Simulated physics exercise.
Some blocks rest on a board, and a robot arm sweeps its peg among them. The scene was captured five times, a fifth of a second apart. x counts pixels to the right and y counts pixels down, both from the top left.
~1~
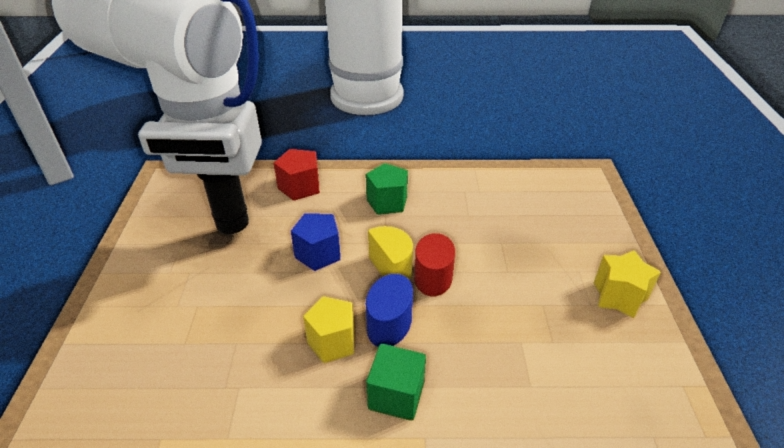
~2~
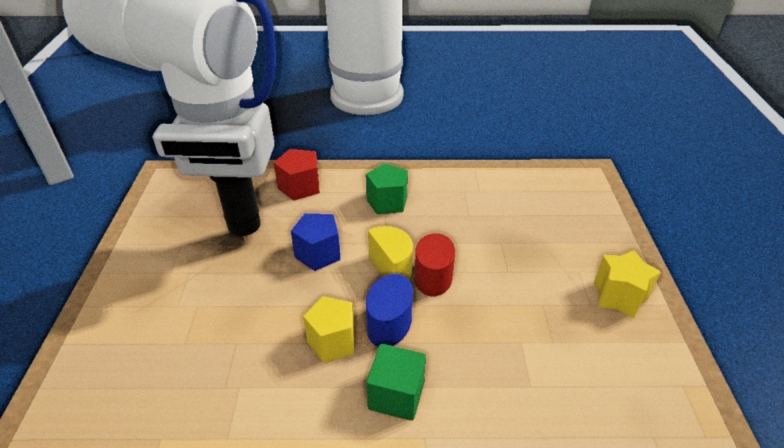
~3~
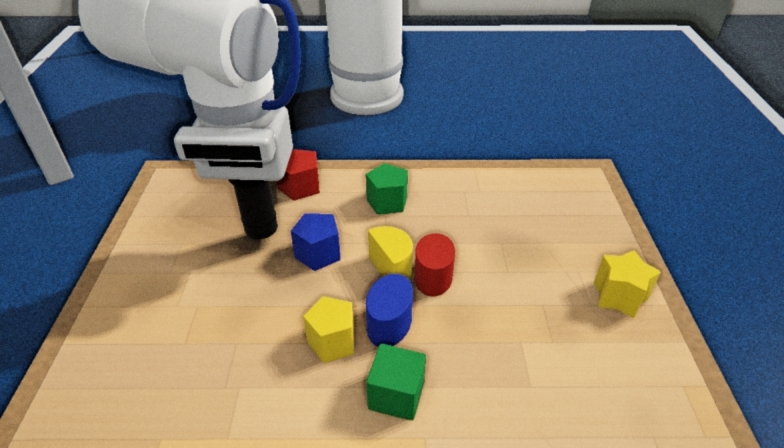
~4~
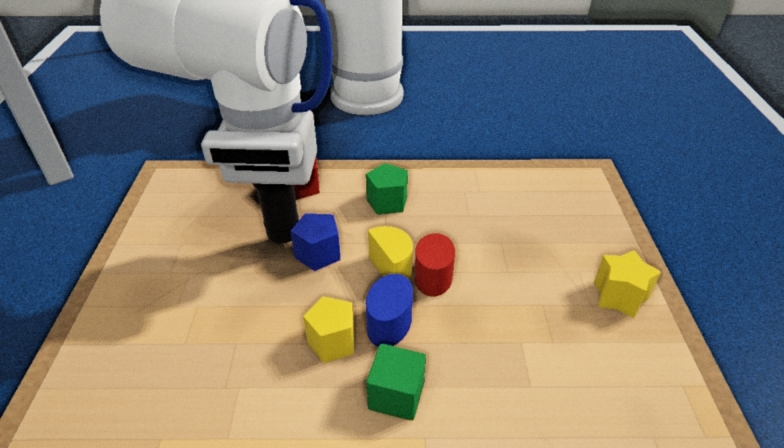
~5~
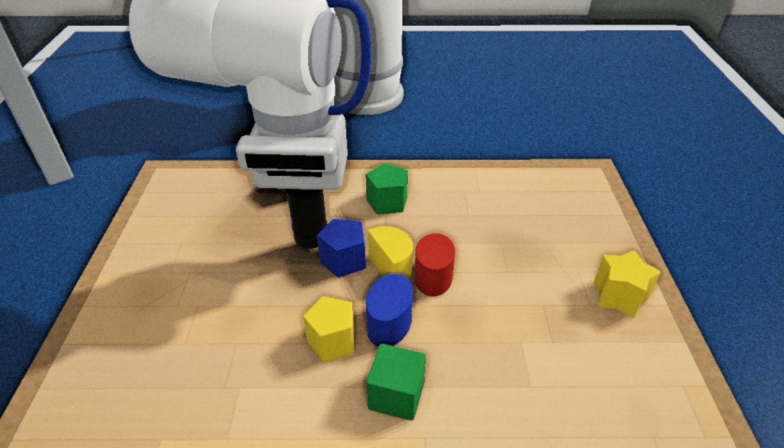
A white robot arm with a black peg reaches over a light wooden board on a blue surface, seen from a raised, fixed view. Red, blue, green and yellow blocks sit around the middle, with a yellow star apart at right. The arm slides its peg steadily rightward, passing in front of the red pentagonal block, then nudges the blue pentagonal block slightly right toward the yellow D-shaped one.
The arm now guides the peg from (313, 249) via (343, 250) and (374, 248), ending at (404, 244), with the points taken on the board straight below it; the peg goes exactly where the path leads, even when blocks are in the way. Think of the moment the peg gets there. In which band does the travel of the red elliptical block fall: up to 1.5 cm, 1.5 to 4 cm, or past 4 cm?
The shift is above 4 cm.
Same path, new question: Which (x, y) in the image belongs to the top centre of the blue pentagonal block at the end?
Close to (430, 237).
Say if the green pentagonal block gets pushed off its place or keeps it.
At the end of the path, the green pentagonal block remains in its old spot.
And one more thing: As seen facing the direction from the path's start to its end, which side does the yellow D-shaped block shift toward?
It slides rightward.
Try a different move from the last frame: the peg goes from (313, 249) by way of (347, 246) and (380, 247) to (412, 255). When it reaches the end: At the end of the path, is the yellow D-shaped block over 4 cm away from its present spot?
Yes.
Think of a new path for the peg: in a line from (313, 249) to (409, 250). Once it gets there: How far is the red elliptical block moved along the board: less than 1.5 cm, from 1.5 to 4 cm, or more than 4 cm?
Overall it shifts more than 4 cm.
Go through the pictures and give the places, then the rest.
The first frame shows lower end of the peg (233, 224), tops of blocks, blue pentagonal block (316, 226), green pentagonal block (388, 175), yellow D-shaped block (393, 241), red elliptical block (435, 250).
The second frame shows peg (245, 226), blocks as before.
The third frame shows peg (261, 229), blocks as before.
The fourth frame shows peg (284, 233), blocks as before.
The fifth frame shows peg (311, 238), blue pentagonal block (342, 233), green pentagonal block (388, 175), yellow D-shaped block (393, 241), red elliptical block (435, 250).
What follows on the original path. Halfway along, peg (358, 238); blue pentagonal block (389, 237), turned 15° clockwise; yellow D-shaped block (424, 243), turned 35° clockwise; red elliptical block (460, 257).
At the end, peg (404, 233); blue pentagonal block (430, 237), turned 35° clockwise; green pentagonal block not moved; yellow D-shaped block (462, 251), turned 55° clockwise; red elliptical block (492, 273), turned 30° clockwise.
